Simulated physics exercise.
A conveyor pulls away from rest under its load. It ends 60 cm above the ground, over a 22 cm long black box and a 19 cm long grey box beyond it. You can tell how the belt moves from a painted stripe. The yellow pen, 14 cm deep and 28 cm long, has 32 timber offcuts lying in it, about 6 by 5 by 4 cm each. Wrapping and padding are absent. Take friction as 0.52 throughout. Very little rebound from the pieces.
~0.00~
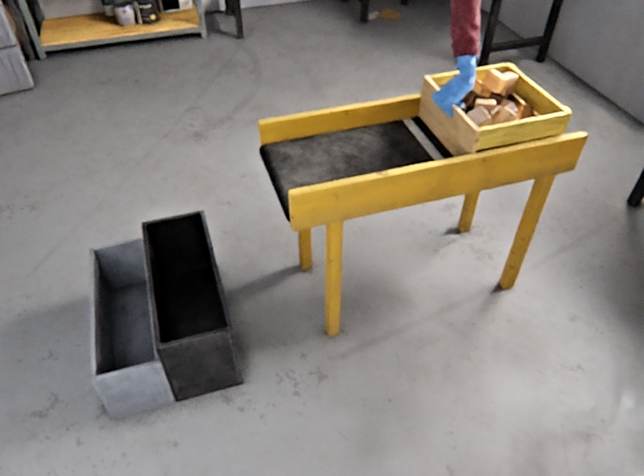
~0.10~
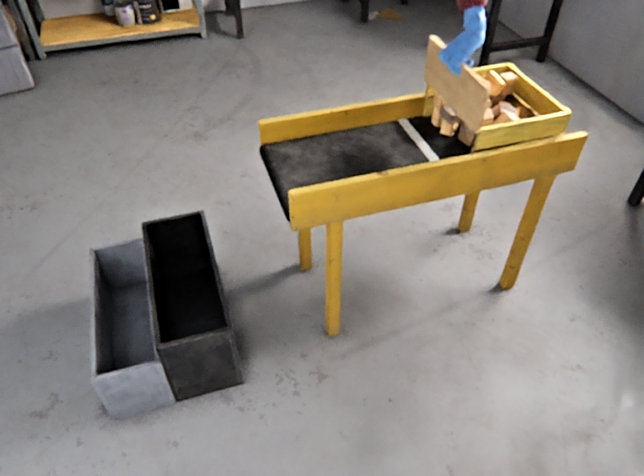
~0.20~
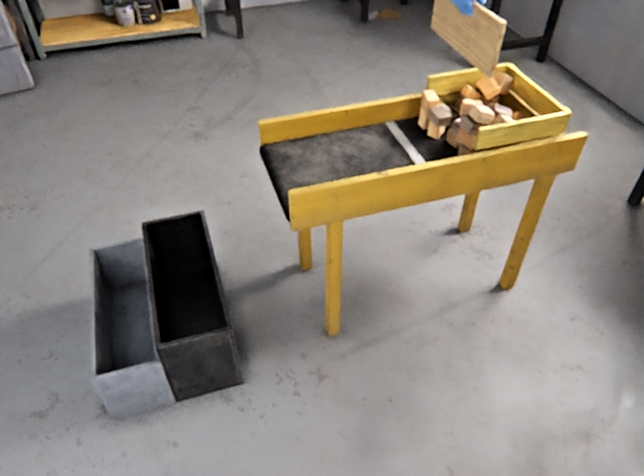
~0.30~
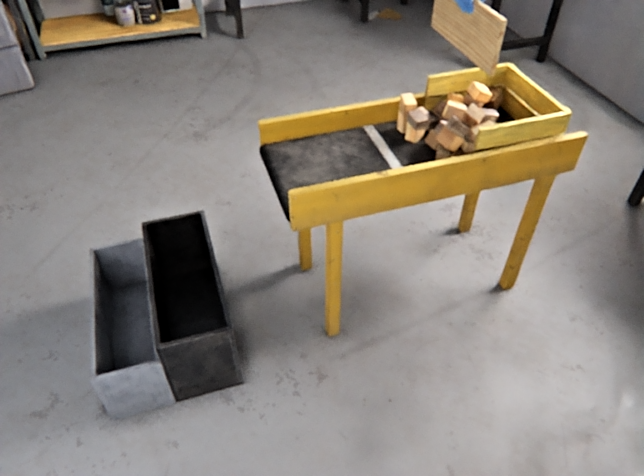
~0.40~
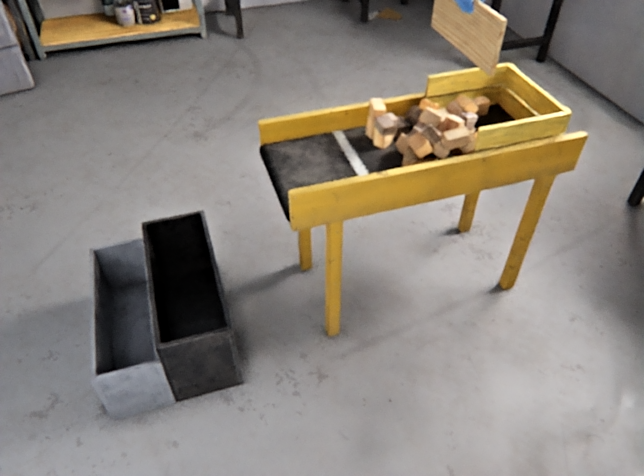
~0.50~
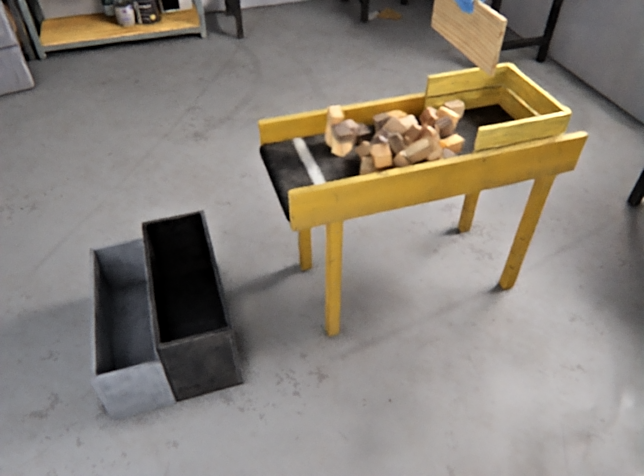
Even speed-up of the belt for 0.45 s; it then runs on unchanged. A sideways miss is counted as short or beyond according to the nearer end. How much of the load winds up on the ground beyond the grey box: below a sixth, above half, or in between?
Expect less than a sixth of the load on the ground beyond the grey box.
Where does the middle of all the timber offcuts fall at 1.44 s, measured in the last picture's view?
Somewhere around (190, 317) in pixels.
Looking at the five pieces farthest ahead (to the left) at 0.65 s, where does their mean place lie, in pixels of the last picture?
The leading five average out near (277, 152).
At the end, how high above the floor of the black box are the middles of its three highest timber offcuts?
Some 8 centimetres up.
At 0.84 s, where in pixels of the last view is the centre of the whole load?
Estimated centre in the last picture: (248, 173).
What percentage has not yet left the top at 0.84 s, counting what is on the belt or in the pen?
Estimate: Close to 25 per cent.
After 0.65 s, 32 on the belt.
After 0.84 s, 8 on the belt and 24 in the air.
After 1.10 s, 22 in the black box, 1 in the grey box and 9 in the air.
When it is over (at 1.44 s), 28 in the black box and 4 in the grey box. Asked share, 0 of 32, 0 per cent.
